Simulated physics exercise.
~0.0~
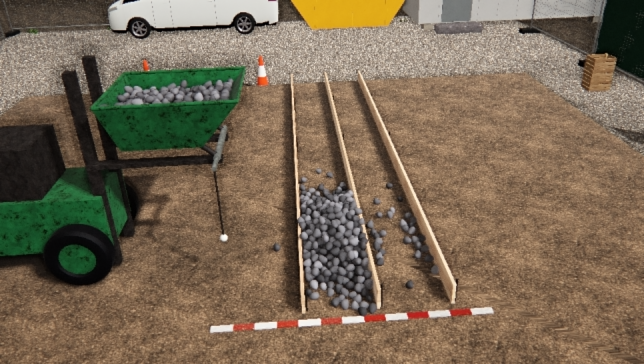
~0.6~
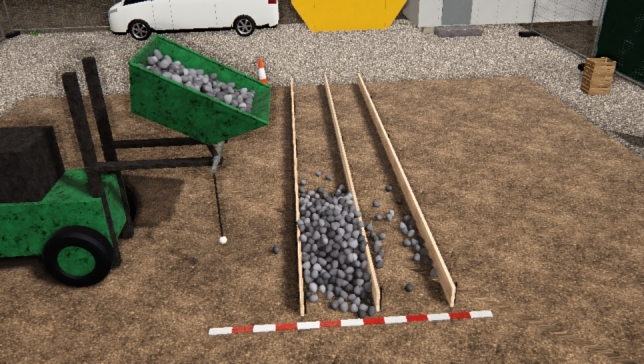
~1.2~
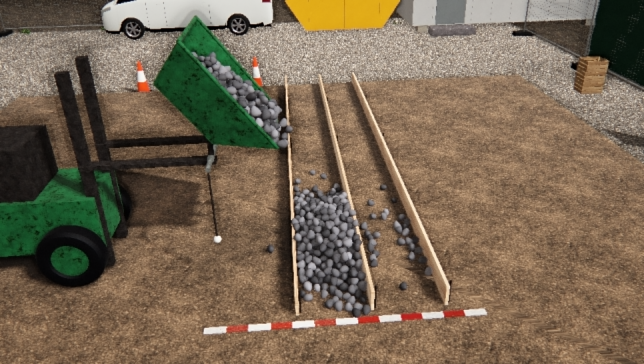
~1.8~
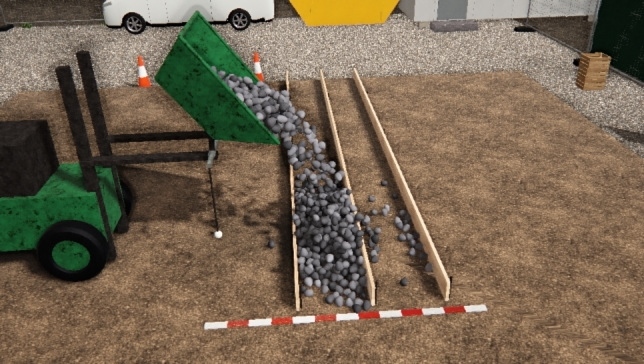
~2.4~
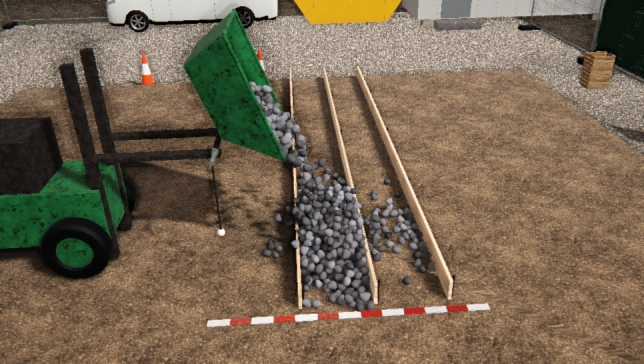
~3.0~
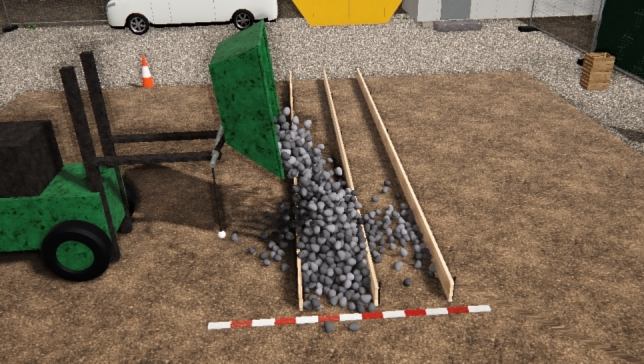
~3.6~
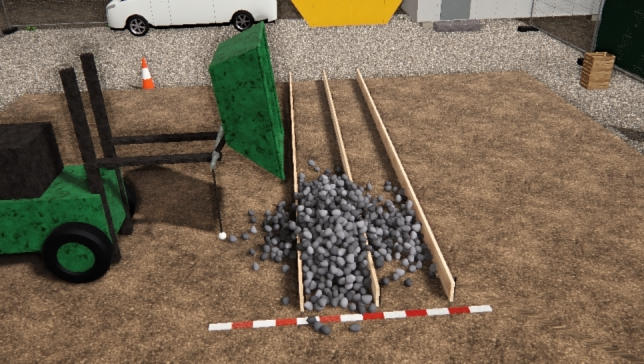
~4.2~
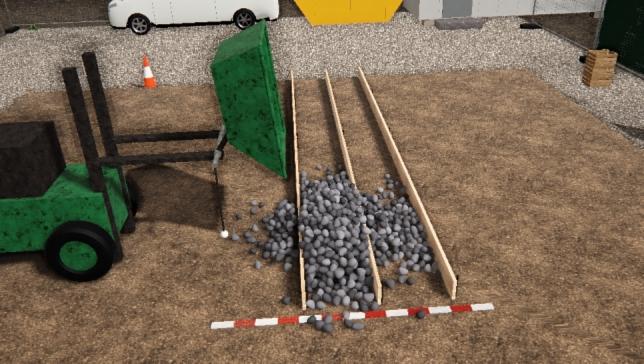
We see a green forklift tip its skip of grey cobbles to the right onto an earlier heap between three boards, the stones pouring mostly into the near bay, spilling over into the far bay and short of the boards, until the skip hangs empty above the widened pile.
